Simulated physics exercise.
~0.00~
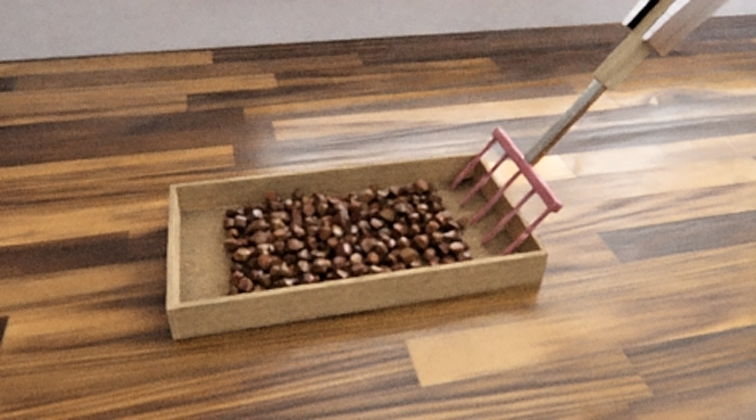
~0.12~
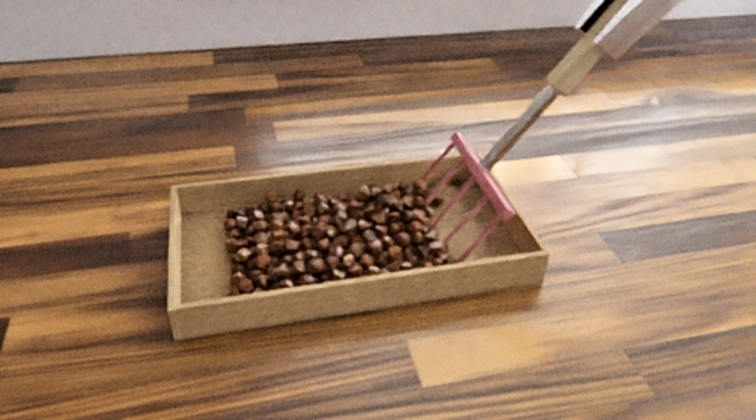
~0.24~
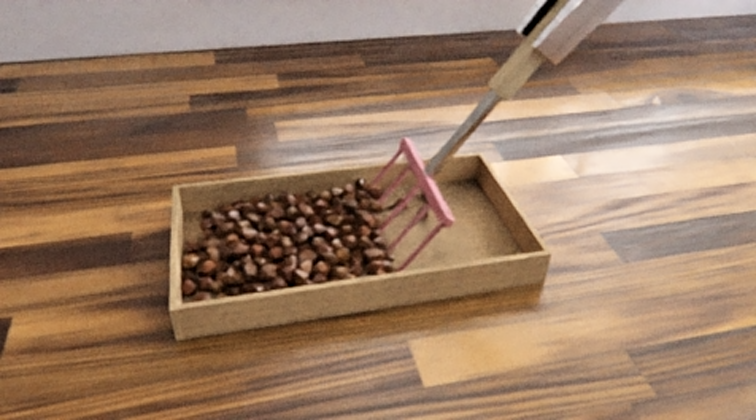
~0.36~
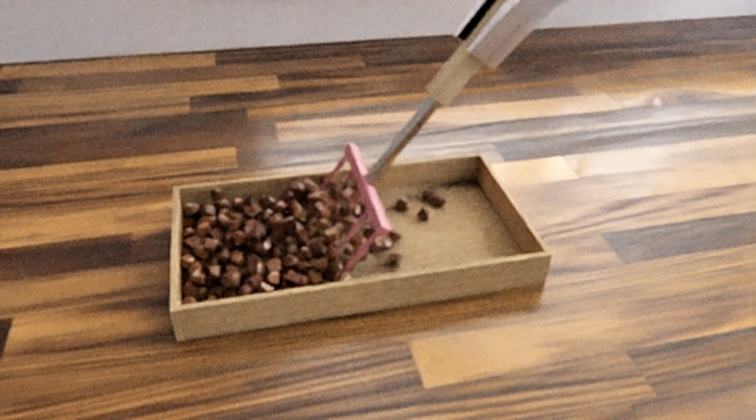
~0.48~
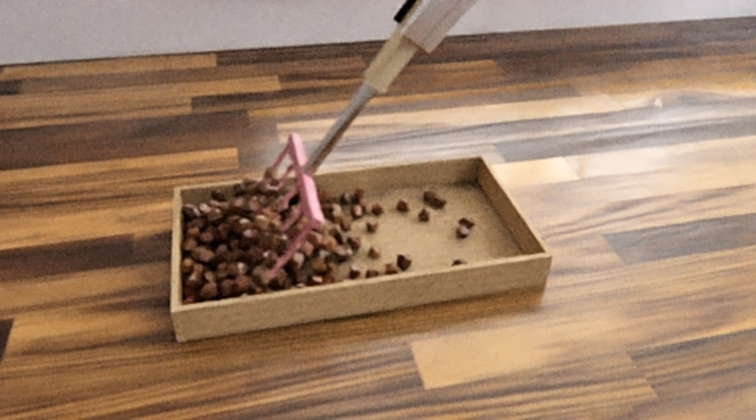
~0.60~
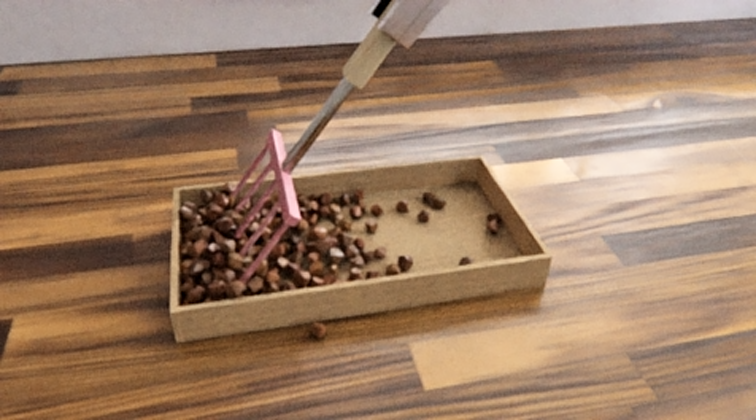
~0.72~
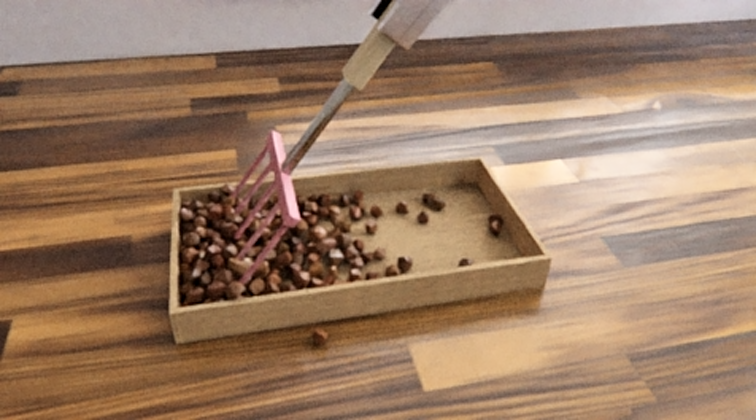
Pink rake on a robot arm pushing brown pellets leftward in a shallow tray, leaving stragglers behind and one on the floor.
